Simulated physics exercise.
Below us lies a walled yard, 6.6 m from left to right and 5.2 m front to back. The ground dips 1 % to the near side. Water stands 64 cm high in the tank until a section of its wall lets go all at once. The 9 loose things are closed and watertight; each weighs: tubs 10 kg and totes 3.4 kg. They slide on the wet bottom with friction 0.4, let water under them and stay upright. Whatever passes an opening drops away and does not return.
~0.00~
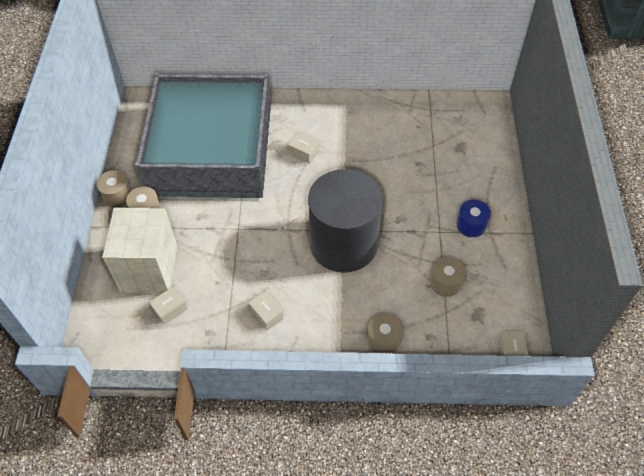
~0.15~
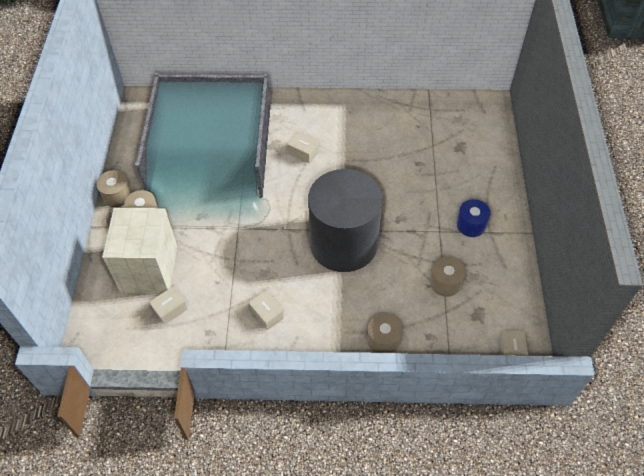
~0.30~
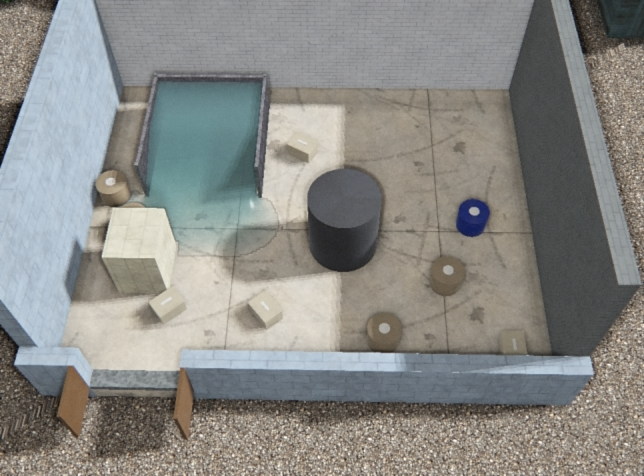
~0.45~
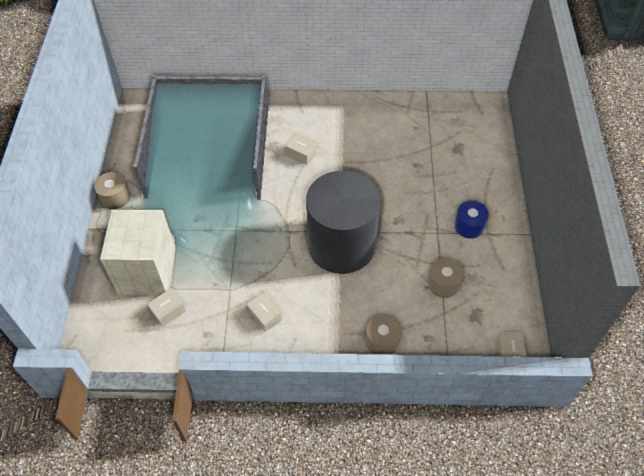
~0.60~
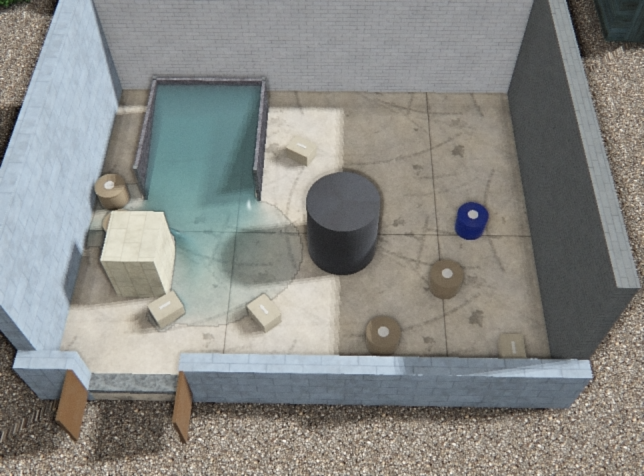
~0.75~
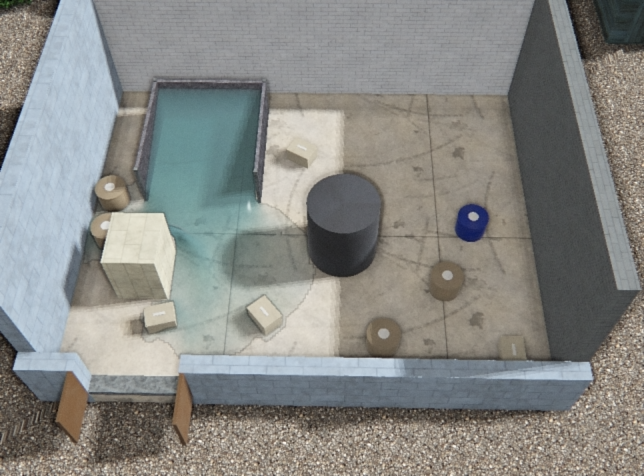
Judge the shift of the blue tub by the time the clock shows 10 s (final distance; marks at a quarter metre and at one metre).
The blue tub moves a short way.
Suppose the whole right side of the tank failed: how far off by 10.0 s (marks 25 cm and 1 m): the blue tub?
Then the blue tub travels far.
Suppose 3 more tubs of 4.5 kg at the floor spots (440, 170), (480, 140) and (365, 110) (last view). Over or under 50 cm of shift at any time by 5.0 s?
In turn: Short of it, short of it, under.
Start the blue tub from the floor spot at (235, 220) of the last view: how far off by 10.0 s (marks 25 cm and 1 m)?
It ends far away.
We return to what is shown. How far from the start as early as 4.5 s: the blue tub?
Roughly 30 cm by then.
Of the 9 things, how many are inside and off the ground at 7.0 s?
I count 3.
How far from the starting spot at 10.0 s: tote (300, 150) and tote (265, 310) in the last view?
In turn: 60 cm, 300 cm.
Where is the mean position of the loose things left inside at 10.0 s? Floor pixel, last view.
At about (374, 159).
After 2.0 s the blue tub is near (473, 216), 0.0 m from its start, aground; 0 of 9 are out; 2 afloat.
After 4.5 s the blue tub is near (462, 204), 0.3 m from its start, aground; 2 of 9 are out; 4 afloat.
After 7.0 s the blue tub is near (449, 187), 0.6 m from its start, aground; 2 of 9 are out; 3 afloat.
After 10.0 s the blue tub is near (450, 186), 0.6 m from its start, aground; 2 of 9 are out; 3 afloat.
